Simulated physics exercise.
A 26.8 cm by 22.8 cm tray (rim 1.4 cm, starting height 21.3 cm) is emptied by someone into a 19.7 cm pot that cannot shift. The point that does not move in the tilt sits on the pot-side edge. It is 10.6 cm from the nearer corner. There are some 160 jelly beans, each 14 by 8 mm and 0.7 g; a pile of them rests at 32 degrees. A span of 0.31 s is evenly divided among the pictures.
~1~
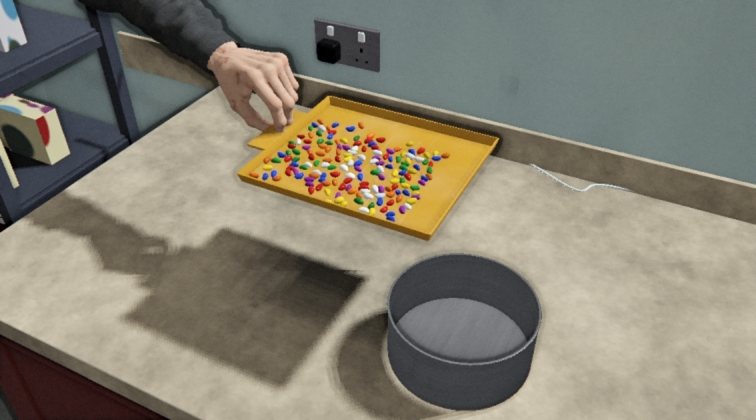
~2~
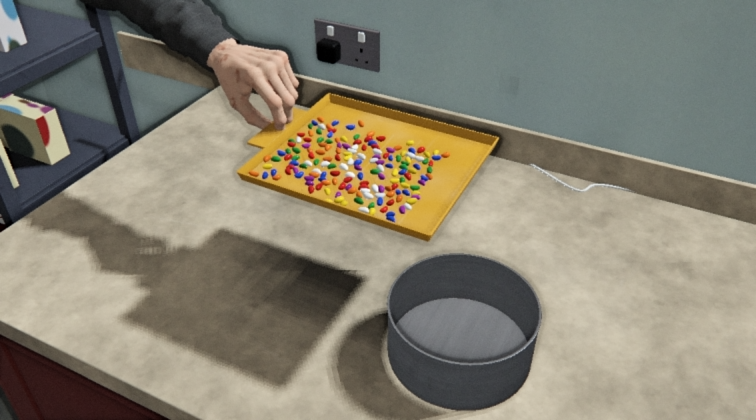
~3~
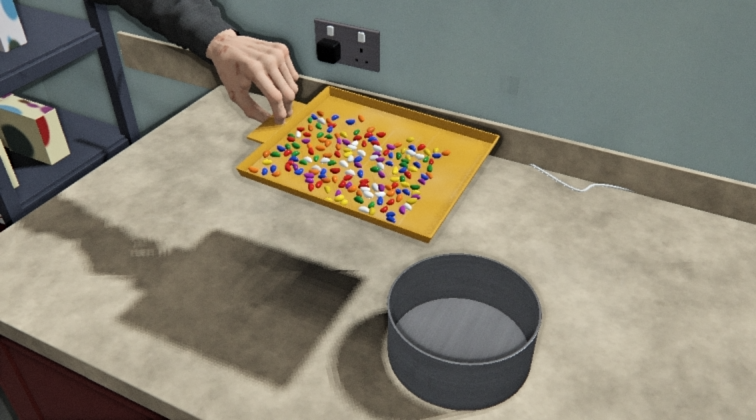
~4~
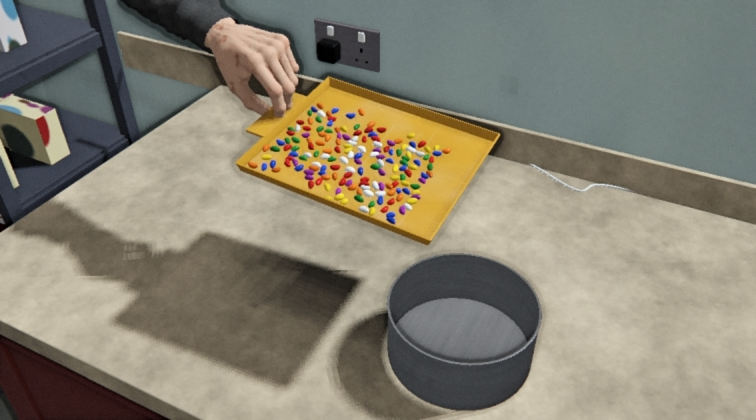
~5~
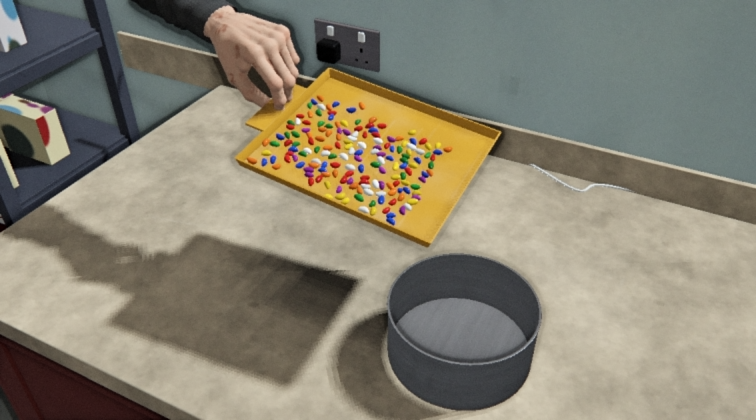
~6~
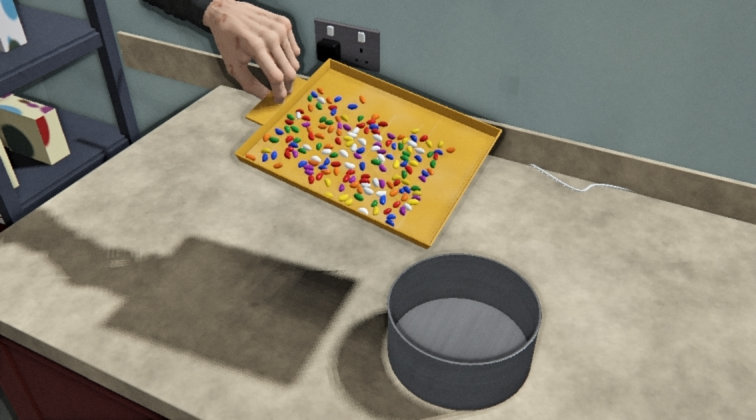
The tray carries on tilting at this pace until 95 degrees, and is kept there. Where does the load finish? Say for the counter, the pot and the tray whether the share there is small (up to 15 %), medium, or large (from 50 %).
Counter: Small. Pot: Large. Tray: Small.
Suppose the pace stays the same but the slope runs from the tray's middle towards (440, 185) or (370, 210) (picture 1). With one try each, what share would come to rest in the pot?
Approximately 75 percent, then 55 percent.
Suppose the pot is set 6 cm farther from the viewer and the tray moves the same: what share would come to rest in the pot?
Then close to 45 per cent.
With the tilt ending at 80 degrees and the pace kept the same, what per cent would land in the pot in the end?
Roughly 95 percent.
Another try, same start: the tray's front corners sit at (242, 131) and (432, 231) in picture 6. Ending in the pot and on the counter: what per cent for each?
The pot gets 55 and the counter 45.
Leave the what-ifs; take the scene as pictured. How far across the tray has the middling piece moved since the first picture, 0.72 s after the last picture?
Roughly 10 cm.
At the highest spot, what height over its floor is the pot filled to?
Around 2.0 cm above the floor.
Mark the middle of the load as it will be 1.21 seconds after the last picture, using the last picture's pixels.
Close to pixel (422, 299).
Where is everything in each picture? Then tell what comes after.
Tray tilt 0 degrees, front corners at (241, 172) and (429, 231); middle of the pieces at (358, 169); pot at (464, 304), in the first frame.
Tray tilt 1 degrees, front corners at (241, 171) and (429, 232); middle of the pieces at (358, 168), in the second frame.
Tray tilt 3 degrees, front corners at (240, 167) and (429, 234), lowest corner right front; middle of the pieces at (358, 165), in the third frame.
Tray tilt 7 degrees, front corners at (240, 162) and (429, 237), lowest corner right front; middle of the pieces at (358, 162), in the fourth frame.
Tray tilt 10 degrees, front corners at (240, 157) and (429, 239), lowest corner right front; middle of the pieces at (358, 159), in the fifth frame.
Tray tilt 13 degrees, front corners at (239, 153) and (429, 242), lowest corner right front; middle of the pieces at (357, 156); pot at (464, 304), in the sixth frame.
Then, 0.72 s after the last picture, tilt 51 degrees; the tray holds 95 %, the pot 0 %.
Then, 1.21 s after the last picture, tilt 77 degrees; the tray holds 40 %, the pot 50 %.
Then, 1.76 s after the last picture, tilt 95 degrees; the tray holds 0 %, the pot 100 %.
In the end, counter 0 %, pot 100 %, tray 0 %.
